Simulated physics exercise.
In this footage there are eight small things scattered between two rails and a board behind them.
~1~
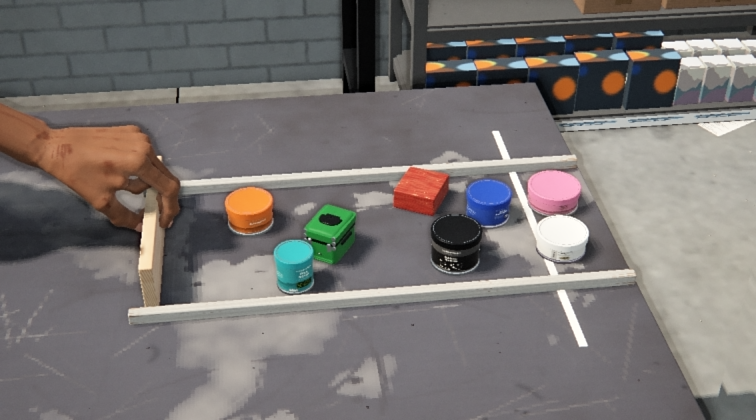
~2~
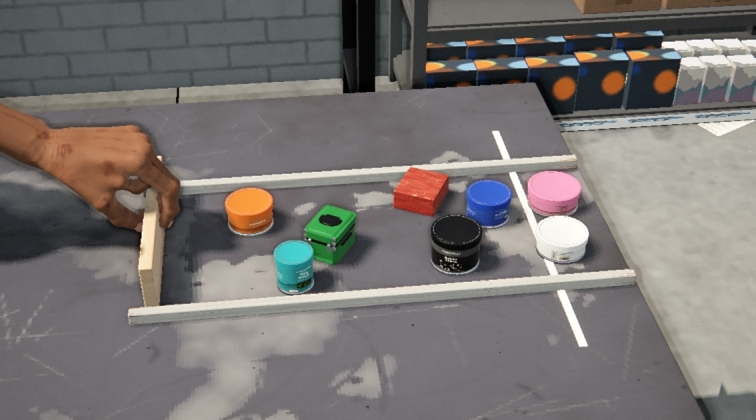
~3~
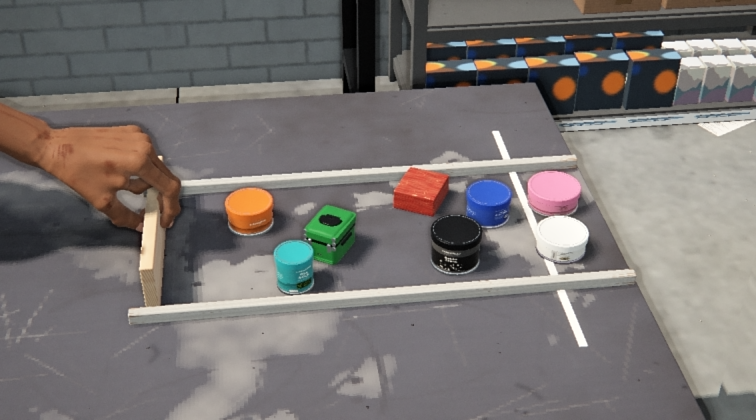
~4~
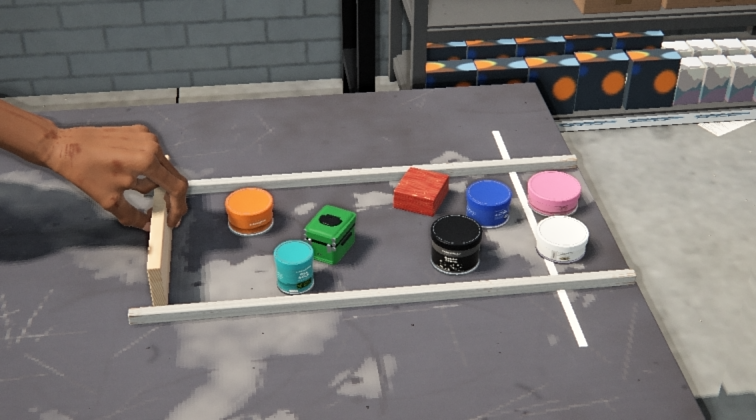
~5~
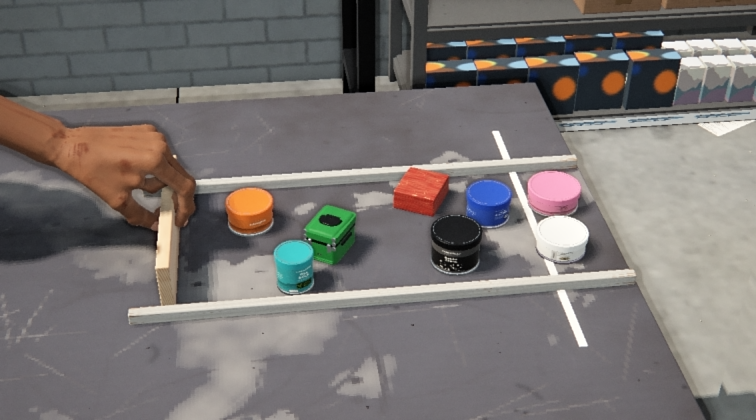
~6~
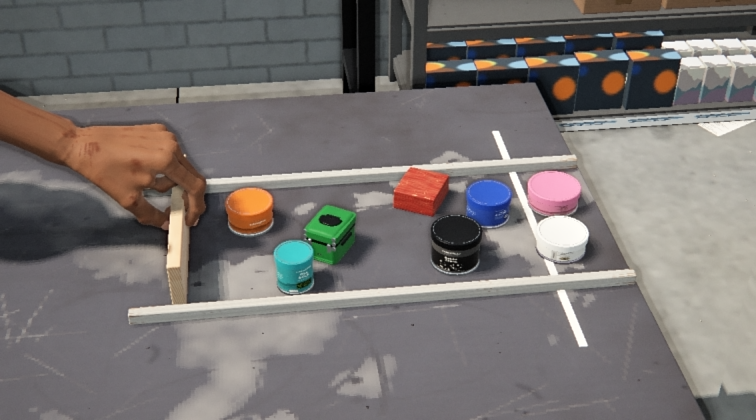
We see a hand holding a wooden board upright between two rails on a dark table, behind eight small colourful containers and blocks. The board stays still at first, then slides slightly right, while the objects remain in place.
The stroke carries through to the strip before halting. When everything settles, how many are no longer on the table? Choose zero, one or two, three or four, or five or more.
When everything settles, one or two are no longer on the table.
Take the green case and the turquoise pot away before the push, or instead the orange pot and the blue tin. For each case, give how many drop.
Count of fallen: 0 / 1.
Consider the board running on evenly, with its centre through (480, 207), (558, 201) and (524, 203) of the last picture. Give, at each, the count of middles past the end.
First 0, then 5, finally 2.
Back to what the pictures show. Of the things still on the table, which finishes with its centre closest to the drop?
The red block winds up nearest.
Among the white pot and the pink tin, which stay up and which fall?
Result - white pot fallen, pink tin fallen.
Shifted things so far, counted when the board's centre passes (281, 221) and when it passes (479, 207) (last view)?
In order, the tallies are 2 and 8.
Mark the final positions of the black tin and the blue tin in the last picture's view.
First at (602, 238); second at (590, 213).
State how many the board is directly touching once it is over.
Number in contact with it: 3.
A little later, none off yet; pink tin at rest near (553, 195); white pot at rest near (561, 240); blue tin at rest near (488, 204).
When it is over, the number that fall off is one or two; down, white pot and pink tin.
